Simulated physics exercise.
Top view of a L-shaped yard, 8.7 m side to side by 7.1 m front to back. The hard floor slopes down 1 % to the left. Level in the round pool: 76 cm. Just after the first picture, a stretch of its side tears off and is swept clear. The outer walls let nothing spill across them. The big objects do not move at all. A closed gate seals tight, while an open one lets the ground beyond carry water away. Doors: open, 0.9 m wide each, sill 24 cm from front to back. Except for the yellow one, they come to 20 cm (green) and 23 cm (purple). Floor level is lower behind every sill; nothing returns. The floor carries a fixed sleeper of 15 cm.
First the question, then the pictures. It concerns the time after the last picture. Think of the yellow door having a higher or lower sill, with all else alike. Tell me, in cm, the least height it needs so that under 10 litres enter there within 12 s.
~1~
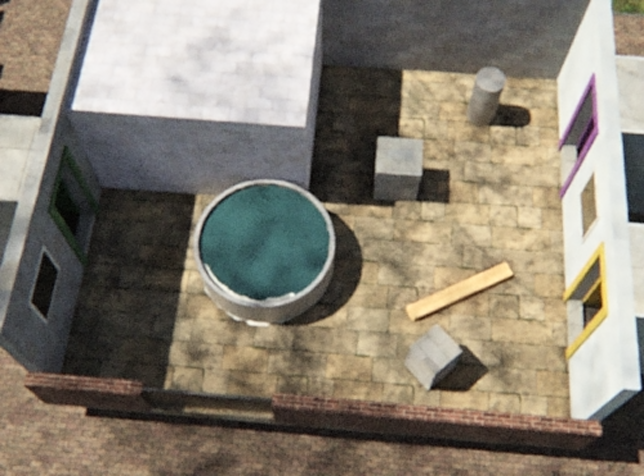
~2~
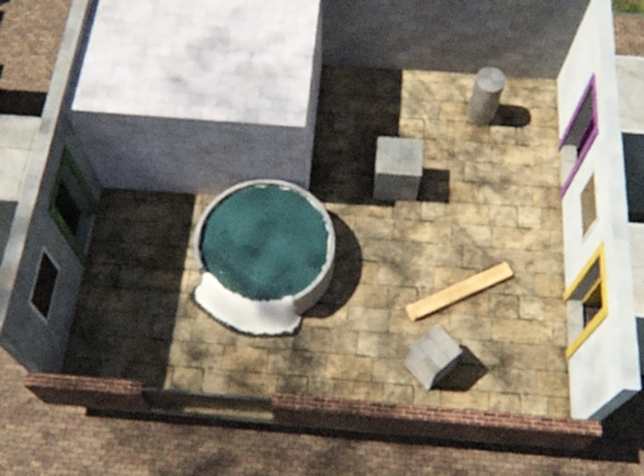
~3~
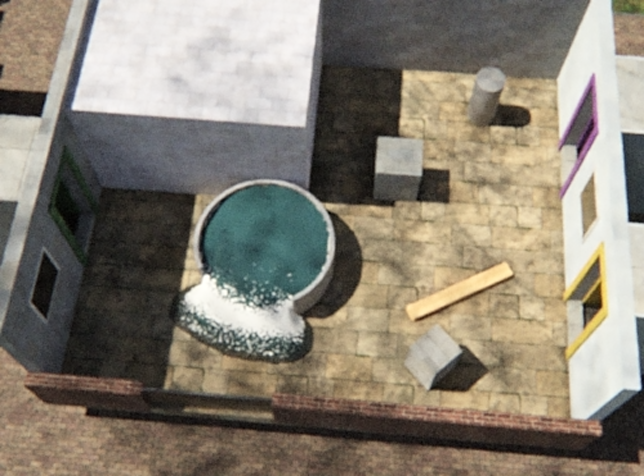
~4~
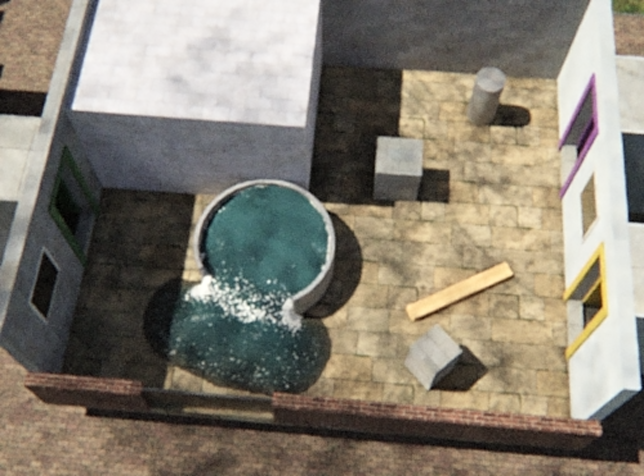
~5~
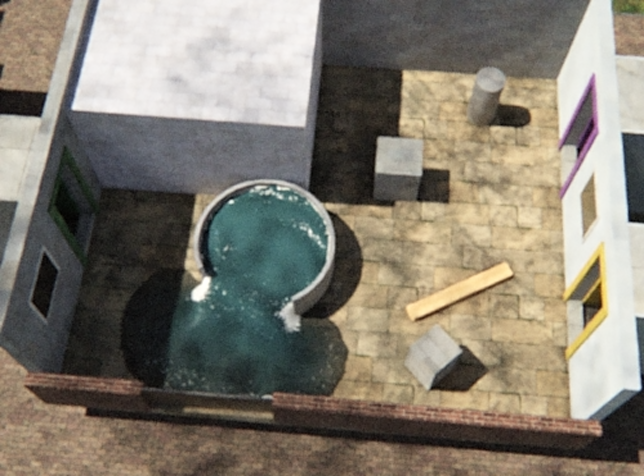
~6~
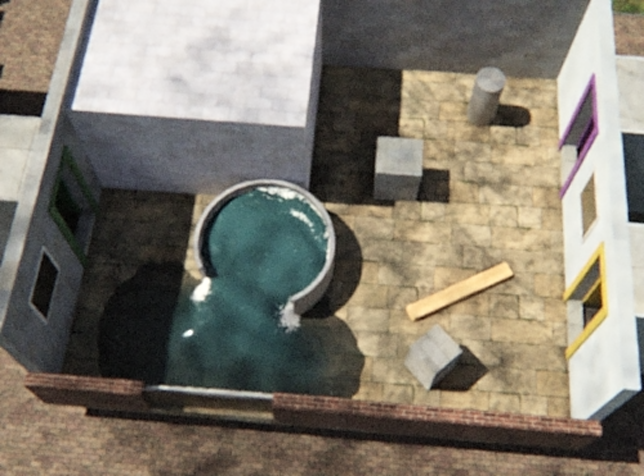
Around 6.5 cm at the least.
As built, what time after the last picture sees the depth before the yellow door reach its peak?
Roughly at 4.5 s.
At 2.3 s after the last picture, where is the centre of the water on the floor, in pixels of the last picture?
Centre estimate: (228, 320) px, approximately.
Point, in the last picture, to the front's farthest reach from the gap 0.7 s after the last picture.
Close to pixel (450, 419).
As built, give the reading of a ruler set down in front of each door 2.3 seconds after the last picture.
Green door: 11 cm; yellow door: 0 cm; purple door: 0 cm.
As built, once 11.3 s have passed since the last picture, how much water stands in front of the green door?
Some 15.0 cm.
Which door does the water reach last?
Final door: Purple.
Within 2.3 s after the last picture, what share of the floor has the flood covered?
I'd say near 45 percent.
Then, 0.7 s after the last picture water covers 20 % of the floor, deepest (52 cm) near (215, 400); it has not reached the yellow door.
Then, 2.3 s after the last picture water covers 45 % of the floor, deepest (46 cm) near (102, 192); it has not reached the yellow door.
Then, 11.3 s after the last picture water covers 95 % of the floor, deepest (18 cm) near (59, 387); 6 cm at the yellow door, 0 litres in over its 12 cm sill.
At the yellow door as built, the water peaked near 10 cm, 4.5 s after the last picture.
With a sill of 5 cm, 21 litres would have come in within the 12 s; with 7 cm, 7 litres. So under 10 litres takes about 6.5 cm.
